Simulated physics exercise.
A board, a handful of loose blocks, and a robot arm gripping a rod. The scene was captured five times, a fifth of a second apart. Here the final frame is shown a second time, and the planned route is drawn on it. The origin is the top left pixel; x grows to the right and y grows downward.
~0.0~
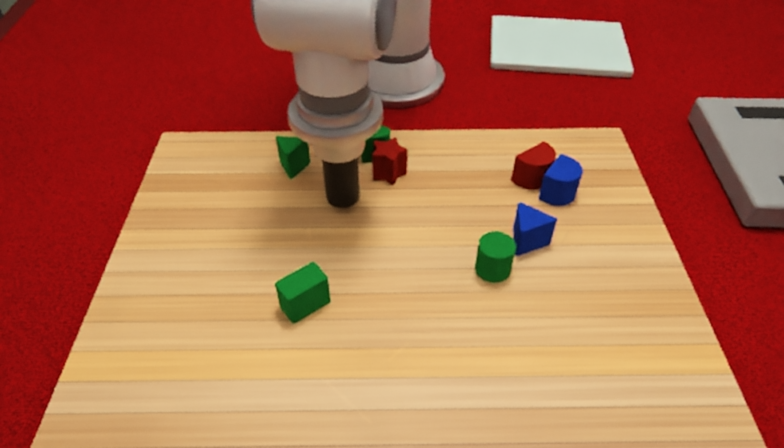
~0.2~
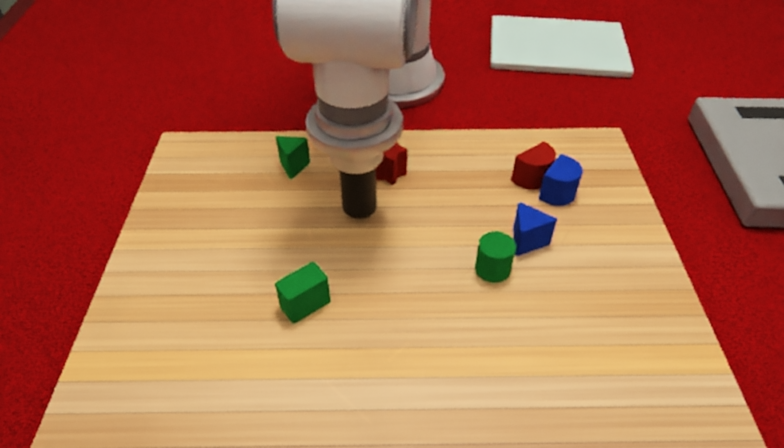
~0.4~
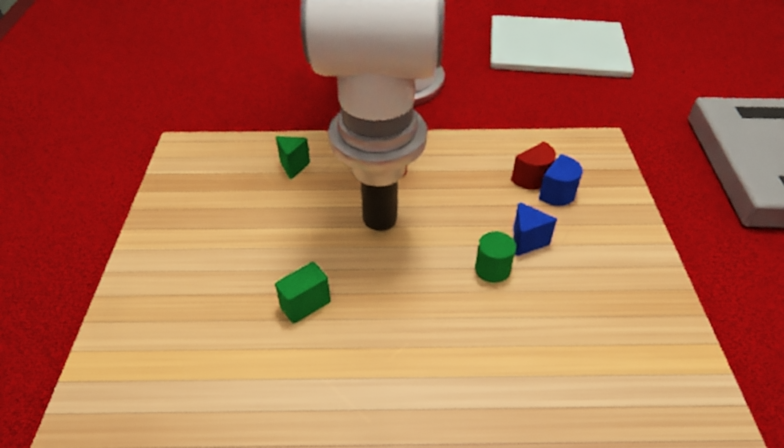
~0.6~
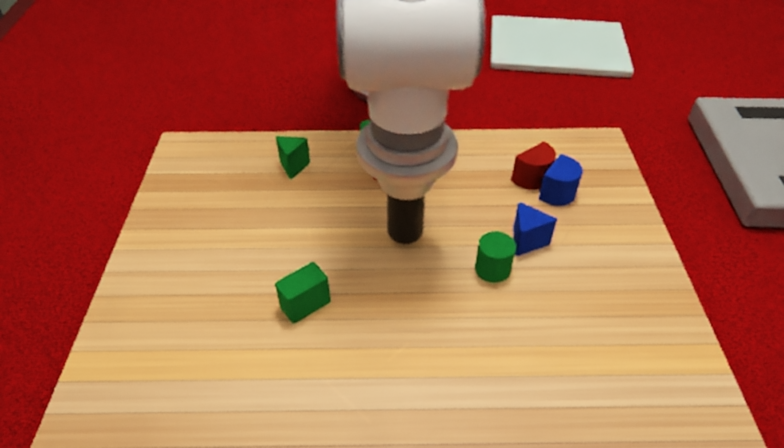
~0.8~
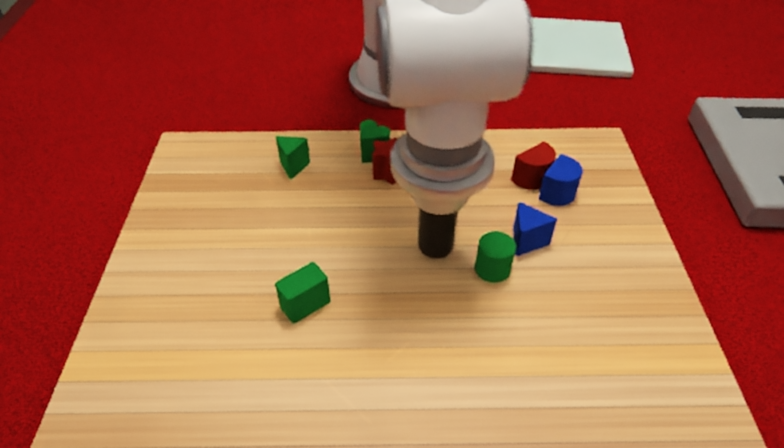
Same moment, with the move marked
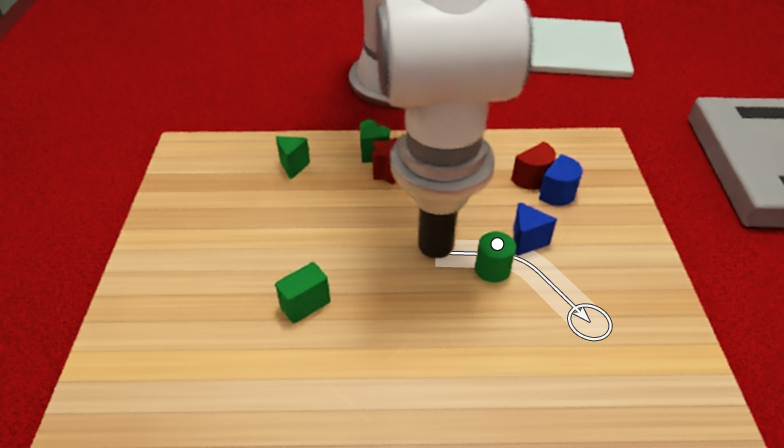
A robot arm gripping a dark rod moved steadily to the right and slightly toward the viewer across a wooden board, drawing nearer to a green disc while the scattered red, green and blue blocks stayed still.
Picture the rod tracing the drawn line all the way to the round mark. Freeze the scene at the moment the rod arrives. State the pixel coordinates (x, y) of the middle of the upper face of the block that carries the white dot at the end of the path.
It is at (576, 323).
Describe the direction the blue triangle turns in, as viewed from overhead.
The twist is anticlockwise.
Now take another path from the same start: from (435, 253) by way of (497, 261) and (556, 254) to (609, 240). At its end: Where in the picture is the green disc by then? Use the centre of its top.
Pixel (553, 263).
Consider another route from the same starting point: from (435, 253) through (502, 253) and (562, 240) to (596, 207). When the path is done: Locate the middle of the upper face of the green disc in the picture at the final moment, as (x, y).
It sits at (534, 256).
Drawn move, from (435, 253) by way of (494, 254) and (546, 279) to (590, 322); the dot is on the green disc.
The first path, step by step. One third of the way, rod at (497, 248); green disc at (526, 253).
Two thirds of the way, rod at (548, 273); green disc at (560, 286); blue triangle at (544, 216), turned 50° anticlockwise.
At the end, rod at (592, 316); green disc at (576, 323); blue triangle at (544, 216), turned 50° anticlockwise.
